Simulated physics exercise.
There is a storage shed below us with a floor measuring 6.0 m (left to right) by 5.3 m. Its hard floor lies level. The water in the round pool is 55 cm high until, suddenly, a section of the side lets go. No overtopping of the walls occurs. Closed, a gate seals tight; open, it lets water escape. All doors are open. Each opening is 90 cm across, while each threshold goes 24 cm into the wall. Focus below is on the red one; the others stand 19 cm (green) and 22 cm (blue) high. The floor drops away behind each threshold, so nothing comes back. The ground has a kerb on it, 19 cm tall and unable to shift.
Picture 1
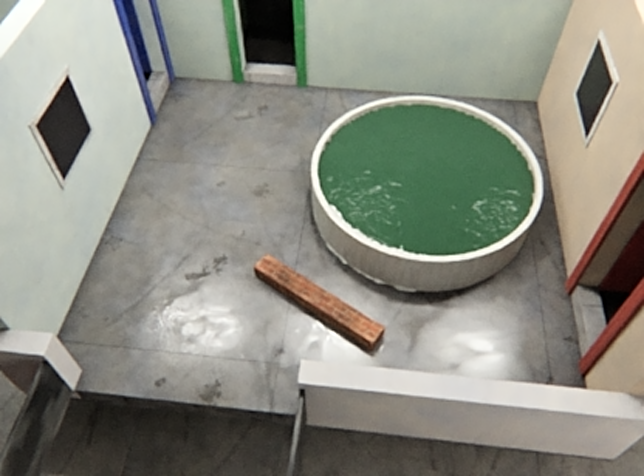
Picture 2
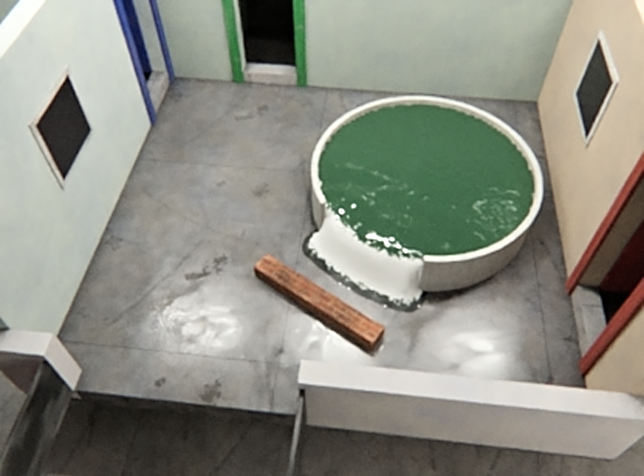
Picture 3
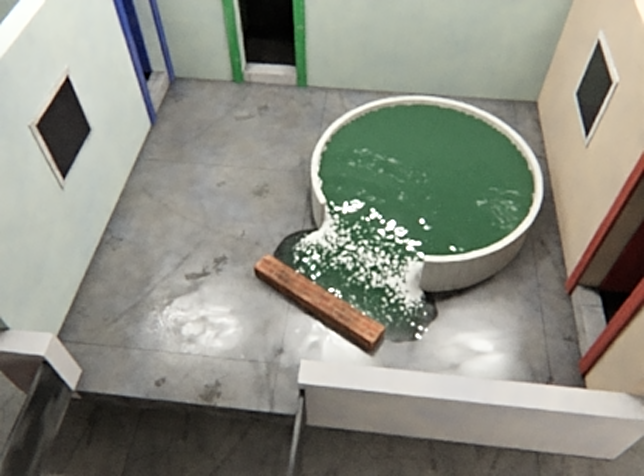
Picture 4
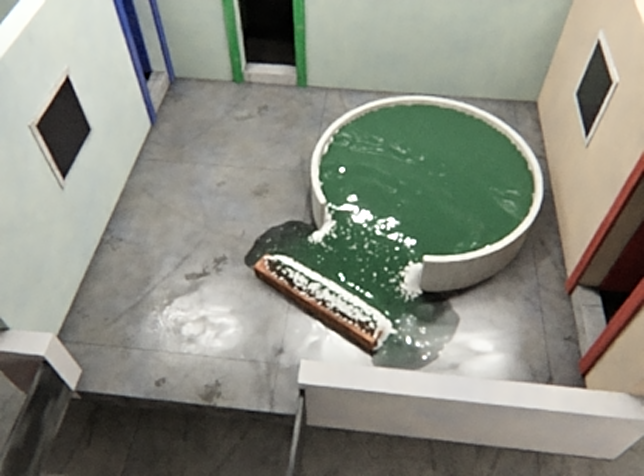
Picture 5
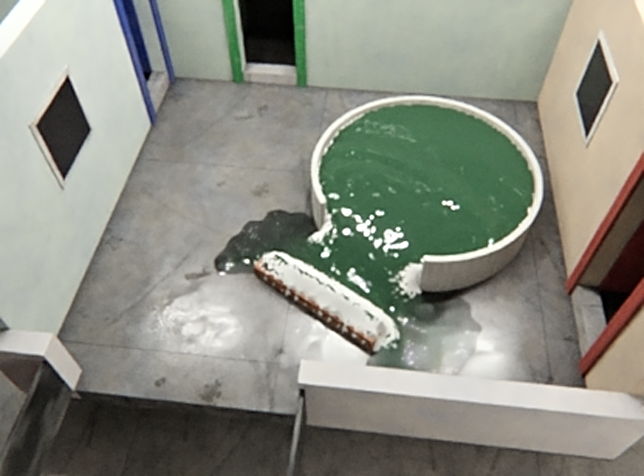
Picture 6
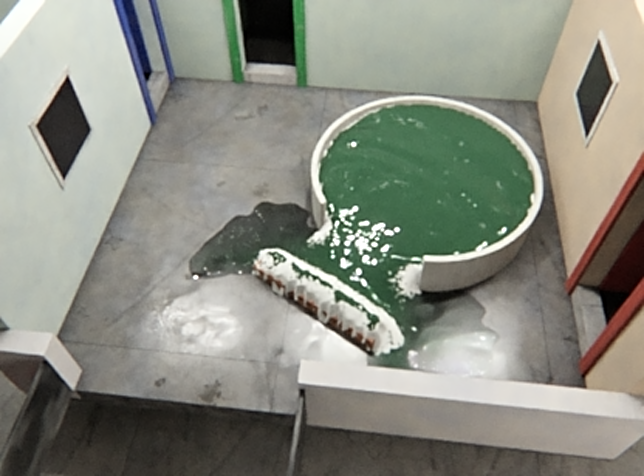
Green water bursts from the round pool's near side, foams over the wooden kerb and spreads.
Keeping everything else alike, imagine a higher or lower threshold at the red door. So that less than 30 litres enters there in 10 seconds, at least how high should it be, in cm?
At least 12 cm or so.
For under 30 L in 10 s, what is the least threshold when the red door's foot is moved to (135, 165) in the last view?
About 8.5 cm.
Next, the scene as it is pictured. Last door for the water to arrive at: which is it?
It's the green one.
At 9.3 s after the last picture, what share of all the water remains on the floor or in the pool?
About 84 in every hundred.
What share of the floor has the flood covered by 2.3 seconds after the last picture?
I'd say near 70 percent.
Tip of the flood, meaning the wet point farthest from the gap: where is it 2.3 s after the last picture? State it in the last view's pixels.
At about (173, 79).
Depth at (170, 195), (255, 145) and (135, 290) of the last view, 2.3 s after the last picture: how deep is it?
In that order: 3, 2 and 3 cm.
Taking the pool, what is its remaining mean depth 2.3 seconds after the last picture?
Some 29 cm.
Then, 0.7 s after the last picture water covers 30 % of the floor, deepest (44 cm) near (329, 296); it has not reached the red door.
Then, 2.3 s after the last picture water covers 70 % of the floor, deepest (33 cm) near (329, 296); 16 cm at the red door, 0 litres in over its 23 cm threshold.
Then, 9.3 s after the last picture water covers 95 % of the floor, deepest (15 cm) near (531, 150); 12 cm at the red door, 0 litres in over its 23 cm threshold.
At the red door as built, the water peaked near 16 cm, 2.5 s after the last picture.
With a threshold of 11 cm, 44 litres would have come in within the 10 s; with 15 cm, 11 litres. So under 30 litres takes about 12 cm.
